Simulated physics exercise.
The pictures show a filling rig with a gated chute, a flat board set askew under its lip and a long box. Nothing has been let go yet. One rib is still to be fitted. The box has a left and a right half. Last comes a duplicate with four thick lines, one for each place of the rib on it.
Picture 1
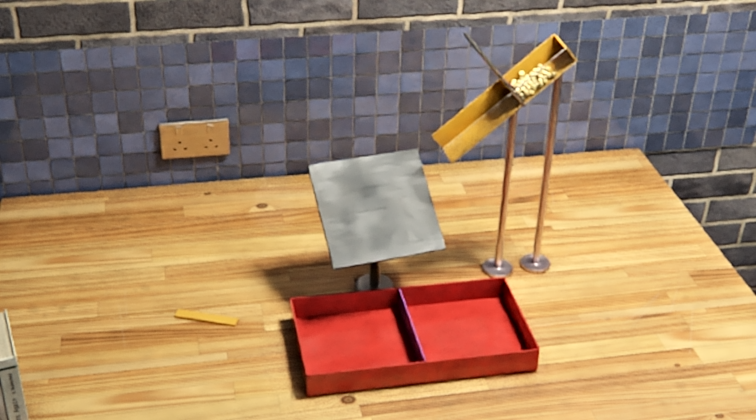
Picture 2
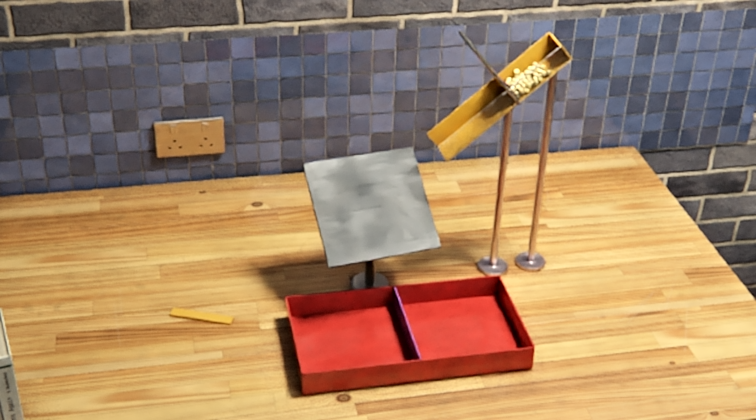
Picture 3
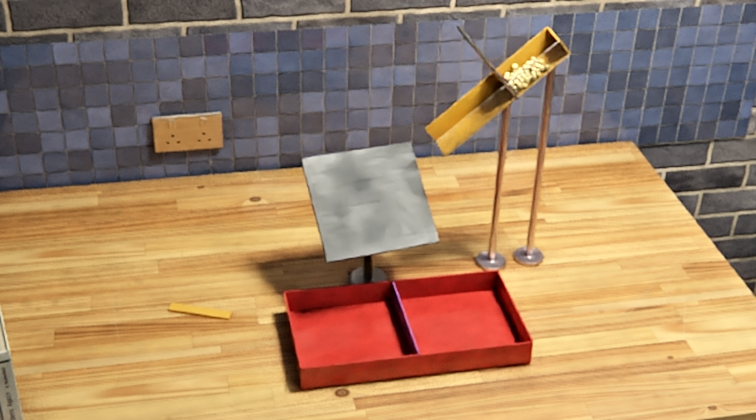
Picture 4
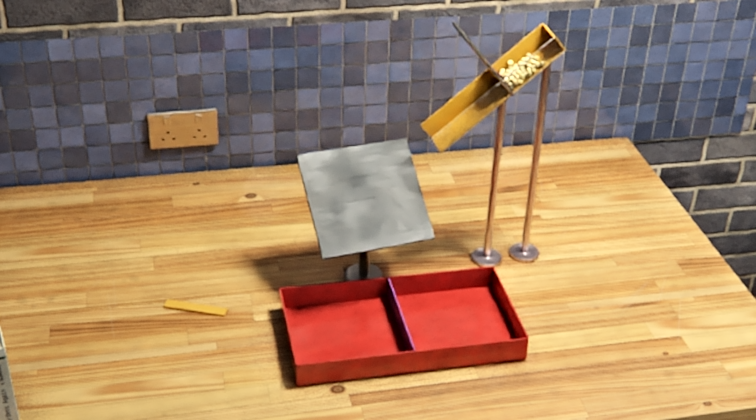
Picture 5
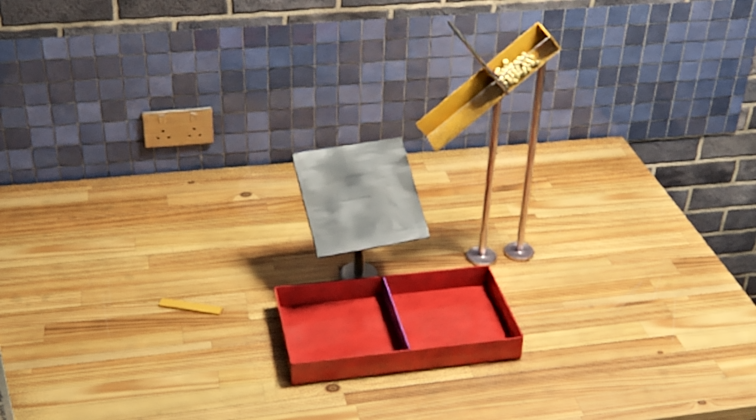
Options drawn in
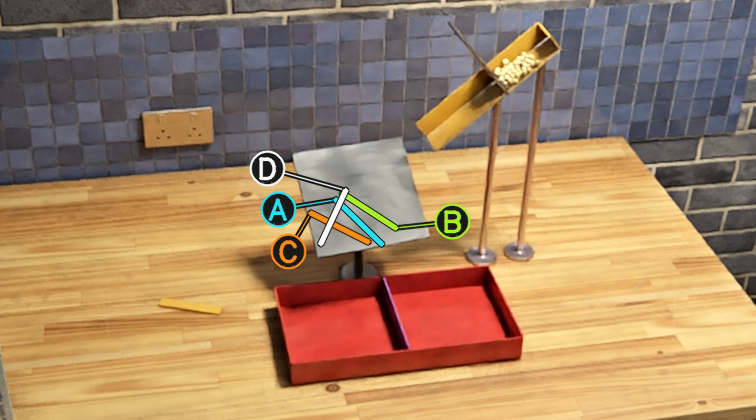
The clip shows pale beans held behind a gate in a tilted yellow chute on two thin posts, above a slanted grey board and a divided red box; nothing on the worktop moves as the view drifts slightly.
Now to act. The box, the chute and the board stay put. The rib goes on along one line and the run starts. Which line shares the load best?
It is C.
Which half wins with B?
The right half.
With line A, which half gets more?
Right.
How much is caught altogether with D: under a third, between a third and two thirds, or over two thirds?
Over two thirds.
On the marked copy, line A from (335, 199) to (381, 243); line B from (342, 193) to (395, 227); line C from (310, 213) to (368, 241); line D from (345, 190) to (320, 243).
If A is chosen, of what is caught, a small part in the left half, most in the right.
If B is chosen, of what is caught, about a quarter in the left half, most in the right.
If C is chosen, of what is caught, about a third in the left half, about two thirds in the right.
If D is chosen, of what is caught, most in the left half, about a quarter in the right.
